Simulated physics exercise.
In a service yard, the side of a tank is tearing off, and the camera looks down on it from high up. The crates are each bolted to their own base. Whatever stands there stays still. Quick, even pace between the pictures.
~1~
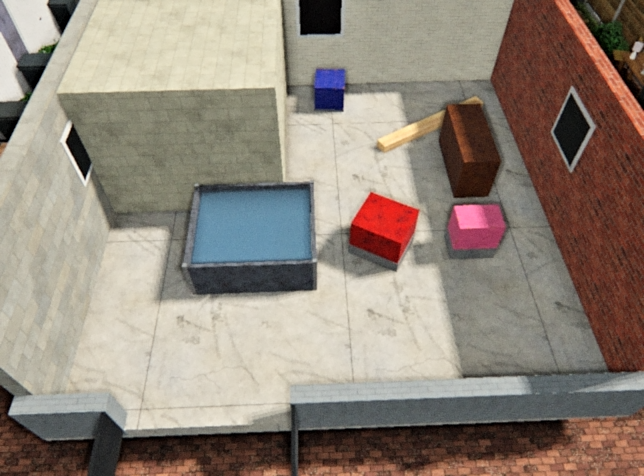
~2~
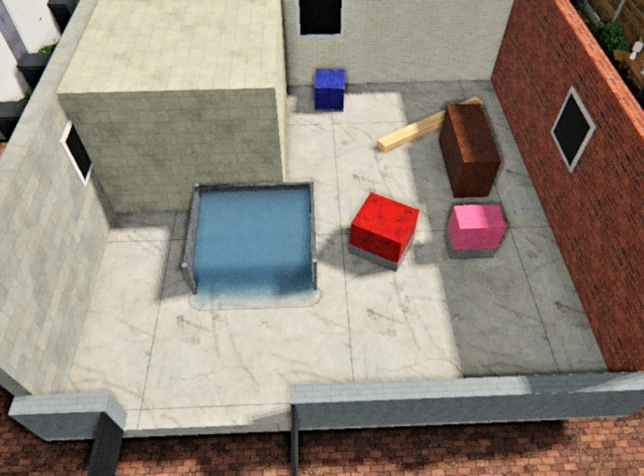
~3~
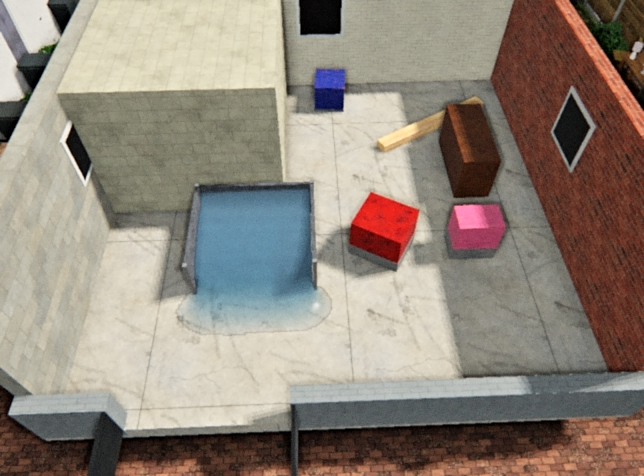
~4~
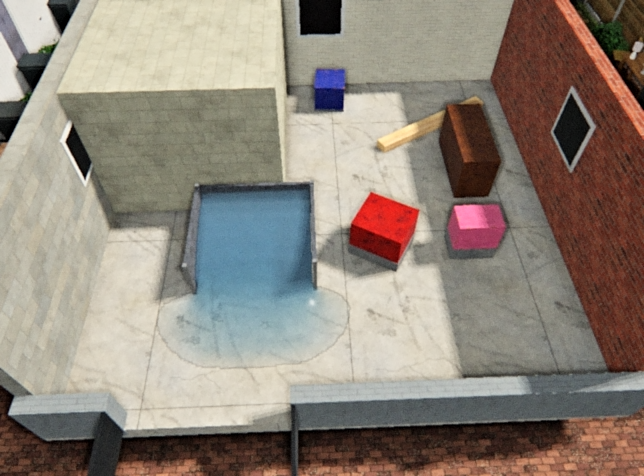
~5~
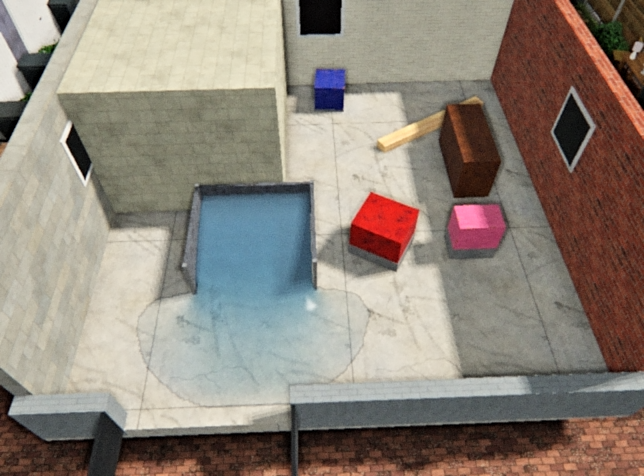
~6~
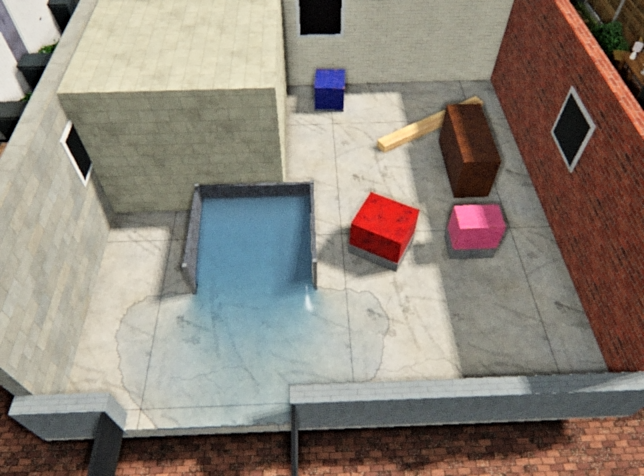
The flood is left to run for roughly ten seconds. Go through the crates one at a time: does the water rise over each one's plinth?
One at a time: The red crate - water stays below; the pink crate - water stays below; the blue crate - water stays below.
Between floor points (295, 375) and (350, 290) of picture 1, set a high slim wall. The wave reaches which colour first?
That would be the one in red.
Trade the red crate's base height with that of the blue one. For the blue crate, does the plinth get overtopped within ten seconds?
Note: Blue crate is left dry.
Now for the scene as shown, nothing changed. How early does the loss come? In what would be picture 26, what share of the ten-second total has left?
It would be around 75 %.
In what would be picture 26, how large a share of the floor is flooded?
Around 40 in a hundred.
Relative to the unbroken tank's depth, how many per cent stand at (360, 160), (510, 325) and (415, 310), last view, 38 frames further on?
Roughly 0 per cent, 6 per cent and 2 per cent.
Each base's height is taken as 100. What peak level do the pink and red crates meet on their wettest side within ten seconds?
20 and 20 %, roughly.
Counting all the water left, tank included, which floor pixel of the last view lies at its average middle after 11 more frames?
Near (273, 320) in the last view.
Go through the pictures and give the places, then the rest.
Still water in the water tank at (253, 225), in the first picture.
Water pours out at (254, 282) and has run to (315, 297), in the second picture.
The front is at (327, 307), out from the gap at (254, 283), in the third picture.
Water pours out at (254, 284) and has run to (171, 340), in the fourth picture.
Water pours out at (254, 284) and has run to (322, 383), in the fifth picture.
The front is at a hidden place, out from the gap at (254, 284), in the sixth picture.
A moment on, water covers 20 % of the floor; the red crate not reached, the pink crate not reached, the blue crate not reached.
Next, water covers 25 % of the floor; the red crate not reached, the pink crate not reached, the blue crate not reached.
Then, water covers 40 % of the floor; the red crate not reached, the pink crate water round its plinth, the blue crate not reached.
Later, water covers 55 % of the floor; the red crate water round its plinth, the pink crate water round its plinth, the blue crate not reached.
In the end, water covers 70 % of the floor; the red crate stayed above the water, the pink crate stayed above the water, the blue crate stayed above the water.
